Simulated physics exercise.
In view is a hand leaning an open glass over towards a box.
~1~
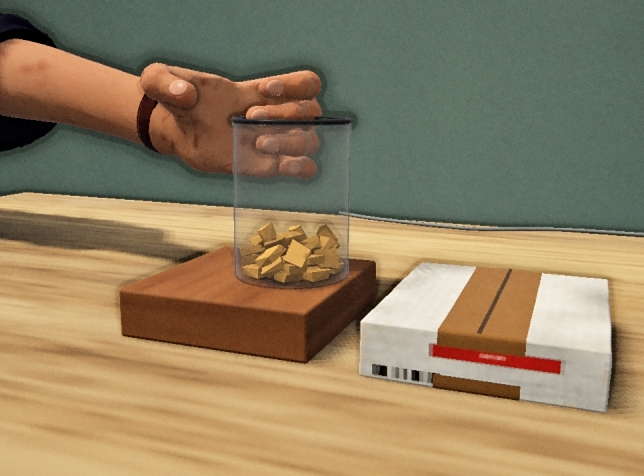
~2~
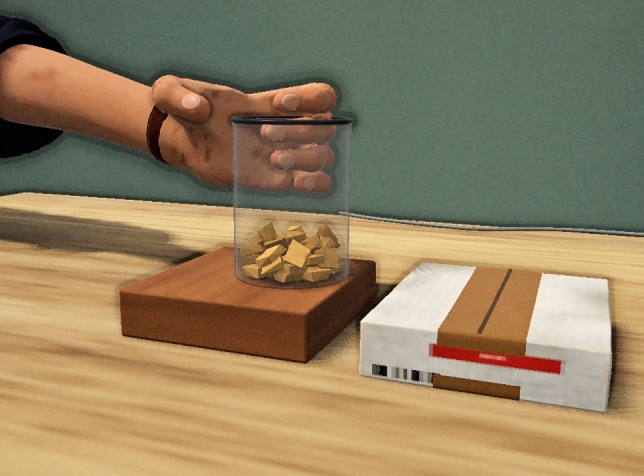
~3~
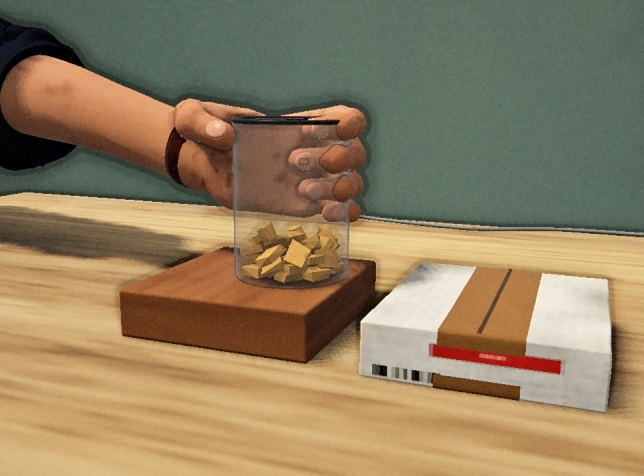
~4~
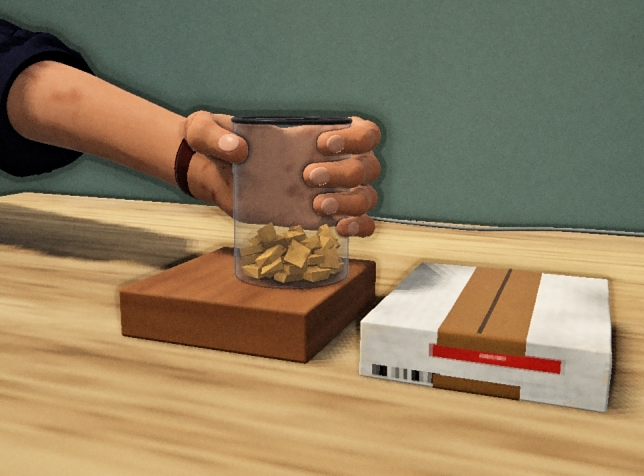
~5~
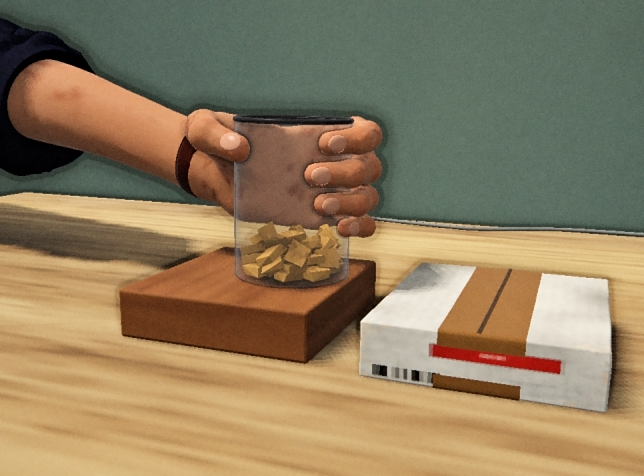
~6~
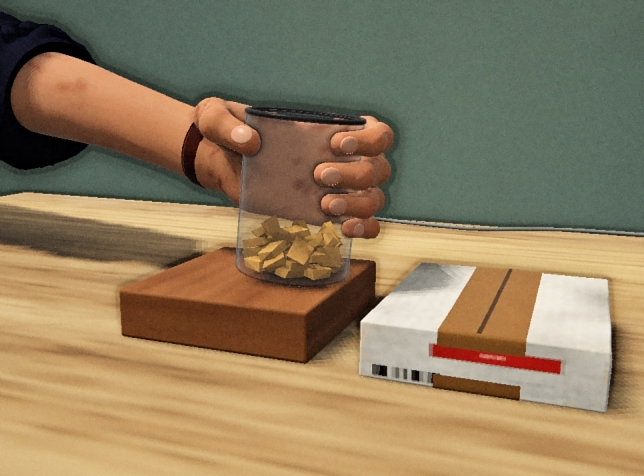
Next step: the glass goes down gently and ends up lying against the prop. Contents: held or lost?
Chances are the angle is not steep enough to lose any.
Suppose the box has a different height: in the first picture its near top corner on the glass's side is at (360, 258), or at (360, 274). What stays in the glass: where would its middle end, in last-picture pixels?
First try: Around (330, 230). Second try: Around (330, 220).
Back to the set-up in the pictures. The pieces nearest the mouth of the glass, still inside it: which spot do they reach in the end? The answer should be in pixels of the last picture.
Roughly at (433, 269) in the last view, I'd say.
Then, 0.76 s later than the last frame, the glass leans 45°; everything is still inside.
Then, 1.42 s later than the last frame, the glass leans 80°; everything is still inside.
Then, 1.98 s later than the last frame, the glass rests on the box at 88°; everything is still inside.
When it is over, the glass rests on the box at 88°; everything is still inside.
